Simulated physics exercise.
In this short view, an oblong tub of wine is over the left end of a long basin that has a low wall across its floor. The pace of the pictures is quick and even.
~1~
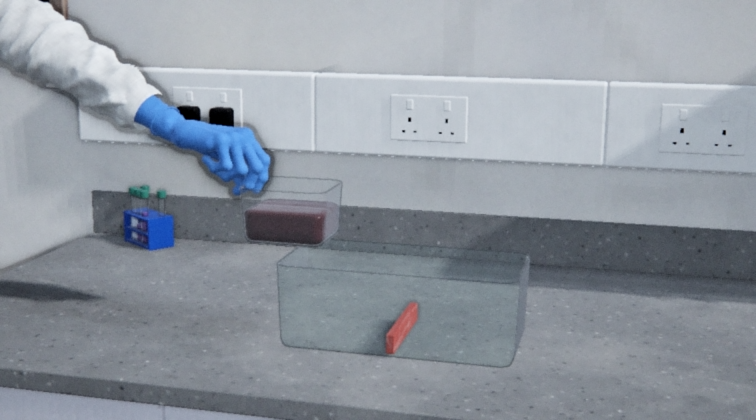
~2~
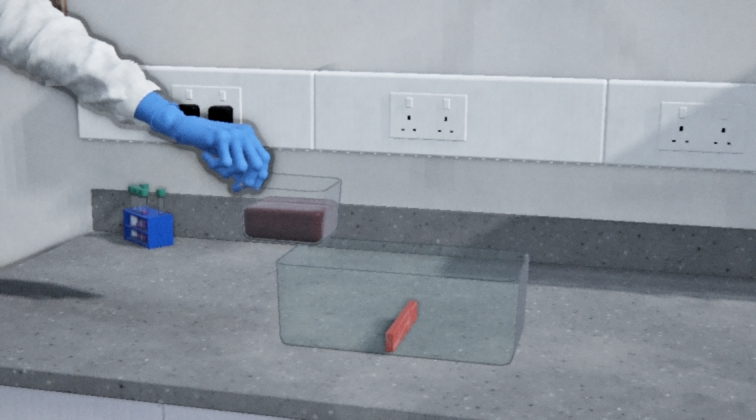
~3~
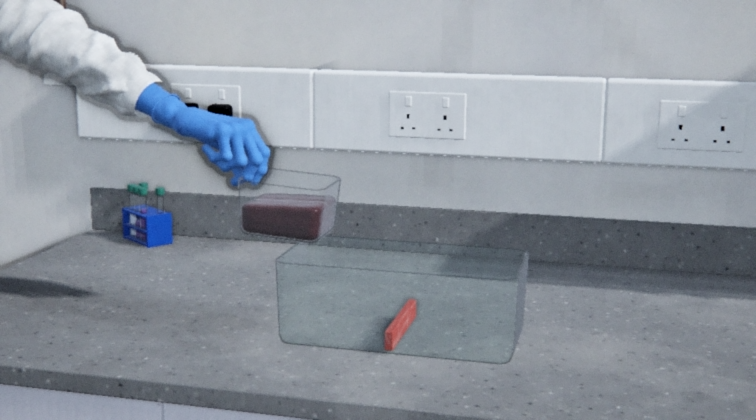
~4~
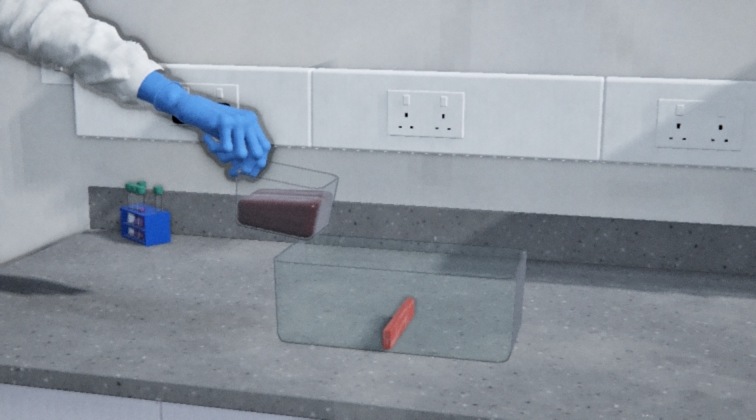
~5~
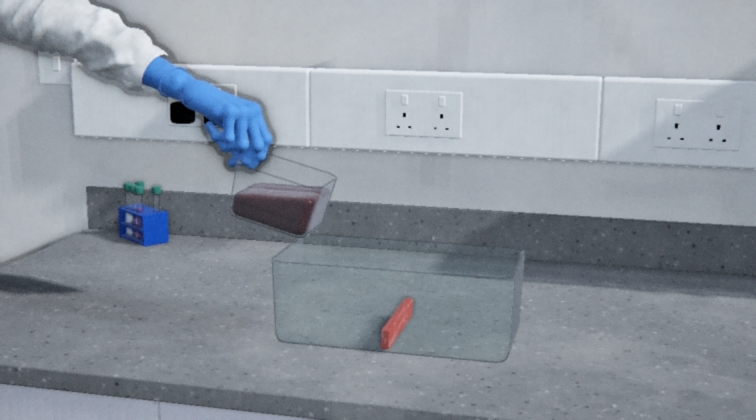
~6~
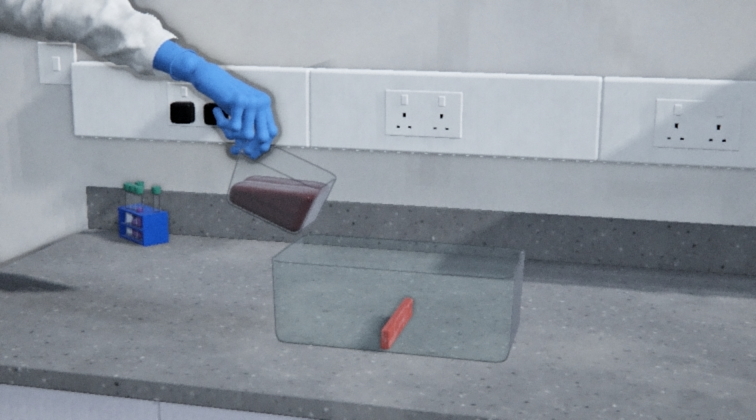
A blue-gloved hand in a white sleeve, reaching in from the upper left, gradually tilts a clear tub of dark red wine down to the right, the liquid shifting toward its right end. Below sits a long, clear basin with a low red wall across its floor. The speckled grey worktop, seen from slightly above, holds a blue tube rack at left beneath white wall sockets.
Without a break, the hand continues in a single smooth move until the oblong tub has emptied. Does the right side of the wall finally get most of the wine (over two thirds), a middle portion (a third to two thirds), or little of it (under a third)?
It gets a middle portion.
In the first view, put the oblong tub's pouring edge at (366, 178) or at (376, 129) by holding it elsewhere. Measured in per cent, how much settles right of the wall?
Start one gives close to 85 percent, start two close to 80 percent.
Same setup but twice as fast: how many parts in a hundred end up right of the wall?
It works out near 45 %.
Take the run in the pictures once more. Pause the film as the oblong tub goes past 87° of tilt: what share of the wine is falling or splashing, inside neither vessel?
That comes to near 45 percent.
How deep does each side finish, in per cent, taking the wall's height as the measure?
Once still, it is 40 % on the left and 30 % on the right.
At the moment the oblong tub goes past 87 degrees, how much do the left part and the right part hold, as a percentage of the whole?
Roughly 10 per cent on the left, roughly 0 per cent on the right.
A moment on, the oblong tub is tipped on its side and 47 per cent is still to pour, 10 is left of the wall and 0 right of it.
Next, the oblong tub is tipped right over and 3 per cent is still to pour, 35 is left of the wall and 51 right of it.
Then the oblong tub is tipped right over and 0 per cent is still to pour, 50 is left of the wall and 48 right of it.
Later the oblong tub is tipped right over and 0 per cent is still to pour, 50 is left of the wall and 48 right of it.
Finally, 50 per cent lies left of the wall, 48 right of it and 2 outside.
